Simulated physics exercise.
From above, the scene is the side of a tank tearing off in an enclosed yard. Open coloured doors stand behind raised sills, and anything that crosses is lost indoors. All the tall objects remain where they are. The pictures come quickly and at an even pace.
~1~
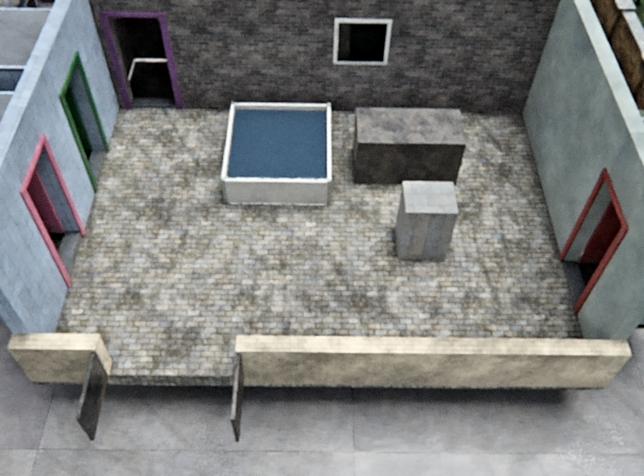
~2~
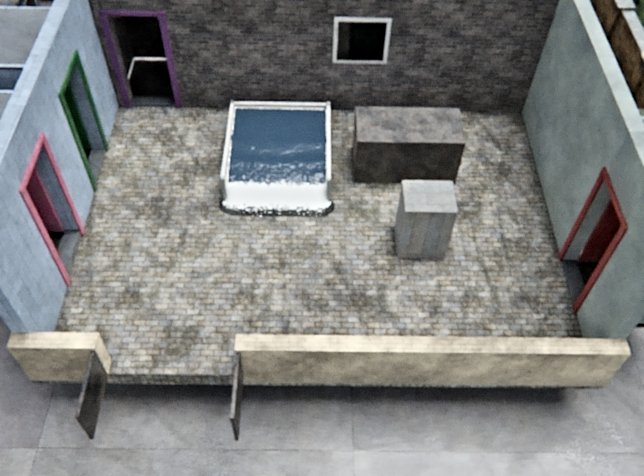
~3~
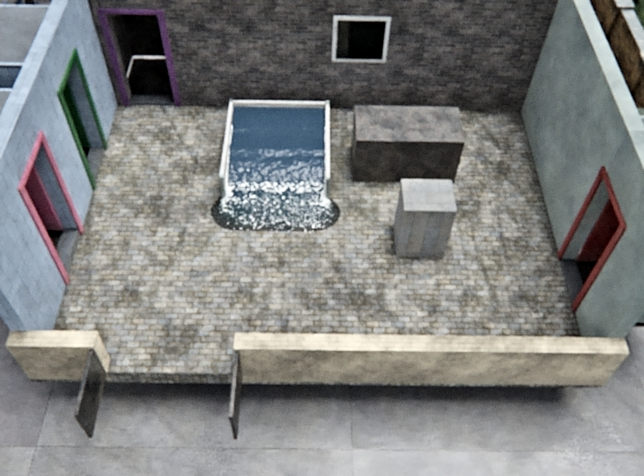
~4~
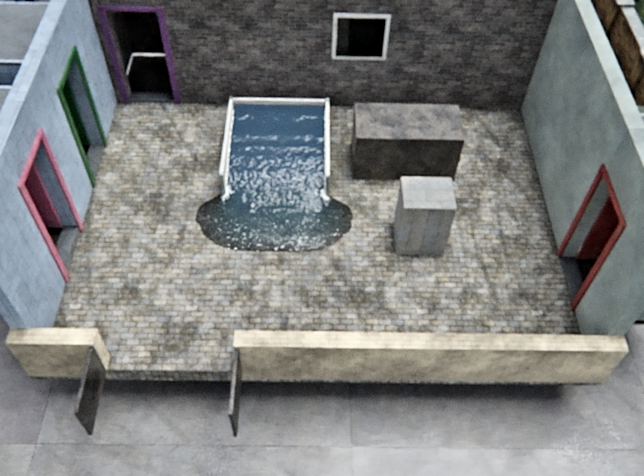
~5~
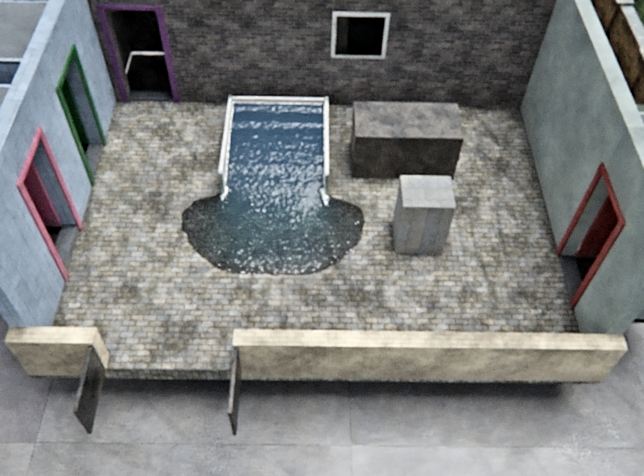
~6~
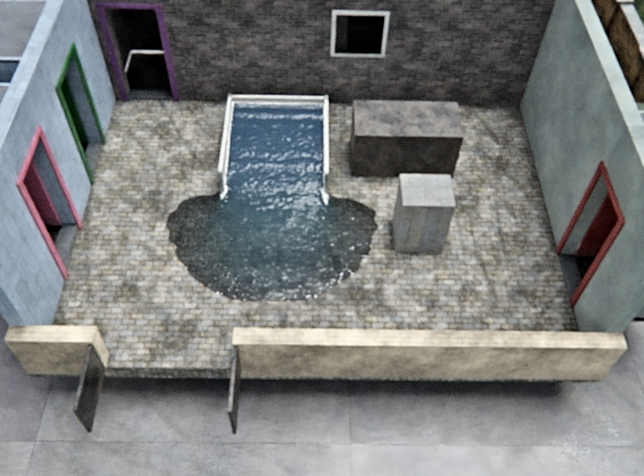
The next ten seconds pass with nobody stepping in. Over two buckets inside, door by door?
Door by door: The pink door not over; the purple door not over; the green door not over; the red door over.
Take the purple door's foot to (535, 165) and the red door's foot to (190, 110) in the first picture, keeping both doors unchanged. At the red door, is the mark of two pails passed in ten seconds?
As far as I can tell, the red door comes in lower.
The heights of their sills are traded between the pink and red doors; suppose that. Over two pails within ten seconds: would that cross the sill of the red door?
Outcome at red door: It remains short of it.
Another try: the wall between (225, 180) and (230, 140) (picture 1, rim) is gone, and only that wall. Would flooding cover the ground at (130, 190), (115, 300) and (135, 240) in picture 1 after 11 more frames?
Taken in turn they're swamped, swamped and swamped.
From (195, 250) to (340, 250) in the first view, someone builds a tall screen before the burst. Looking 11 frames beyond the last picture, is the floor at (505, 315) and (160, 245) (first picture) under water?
As listed: No water, covered.
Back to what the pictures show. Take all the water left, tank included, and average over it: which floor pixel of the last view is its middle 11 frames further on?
Close to (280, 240), I reckon.
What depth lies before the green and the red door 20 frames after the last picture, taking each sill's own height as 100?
Approx. 0 % followed by 0 %.
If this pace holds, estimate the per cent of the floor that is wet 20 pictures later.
It comes to 40 per cent.
A moment on, water covers 30 % of the floor; the pink door not reached, the purple door not reached, the green door not reached, the red door not reached.
Next, water covers 35 % of the floor; the pink door not reached, the purple door not reached, the green door not reached, the red door not reached.
Then, water covers 40 % of the floor; the pink door wet at the sill, nothing in, the purple door not reached, the green door not reached, the red door not reached.
Later, water covers 55 % of the floor; the pink door wet at the sill, nothing in, the purple door not reached, the green door not reached, the red door over two buckets in.
In the end, water covers 75 % of the floor; the pink door wet at the sill, nothing in, the purple door not reached, the green door wet at the sill, nothing in, the red door over two buckets in.
